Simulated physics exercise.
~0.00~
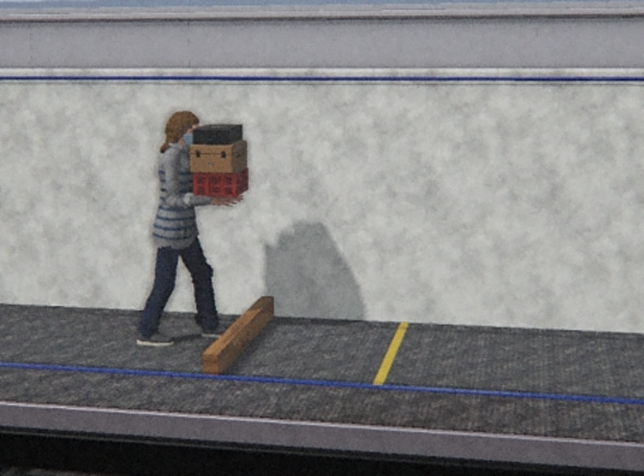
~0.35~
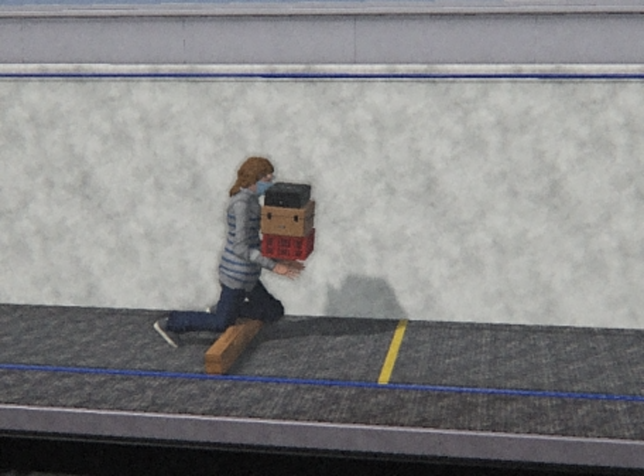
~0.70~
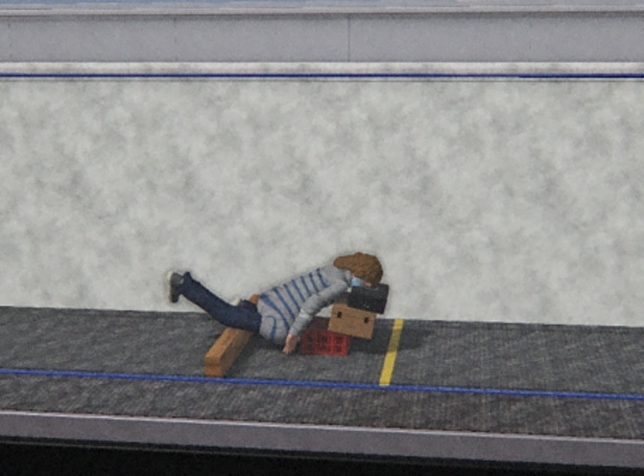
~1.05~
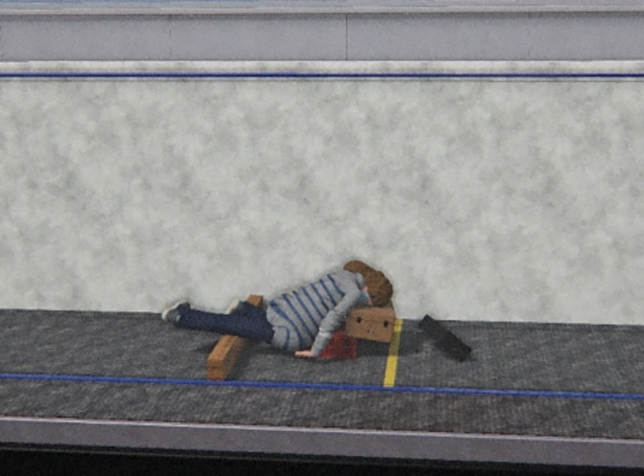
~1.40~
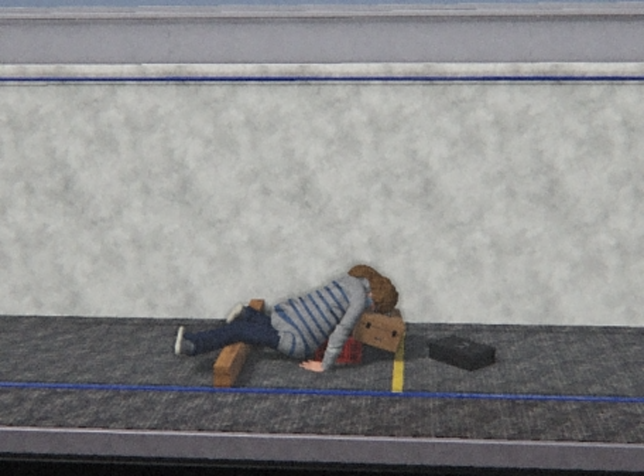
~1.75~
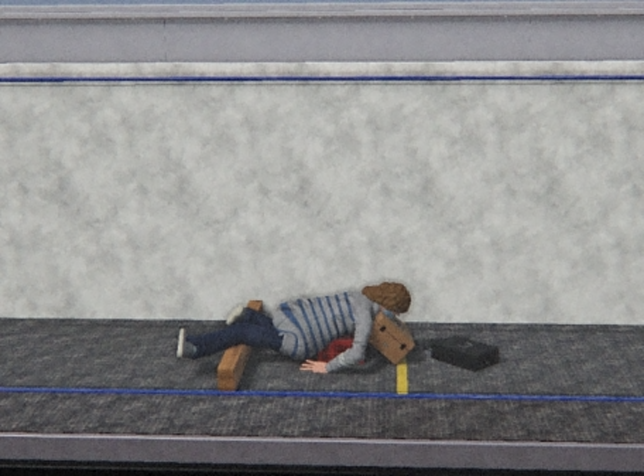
A courier carrying three boxes trips over a beam and falls, sending the black toolbox past the yellow line.
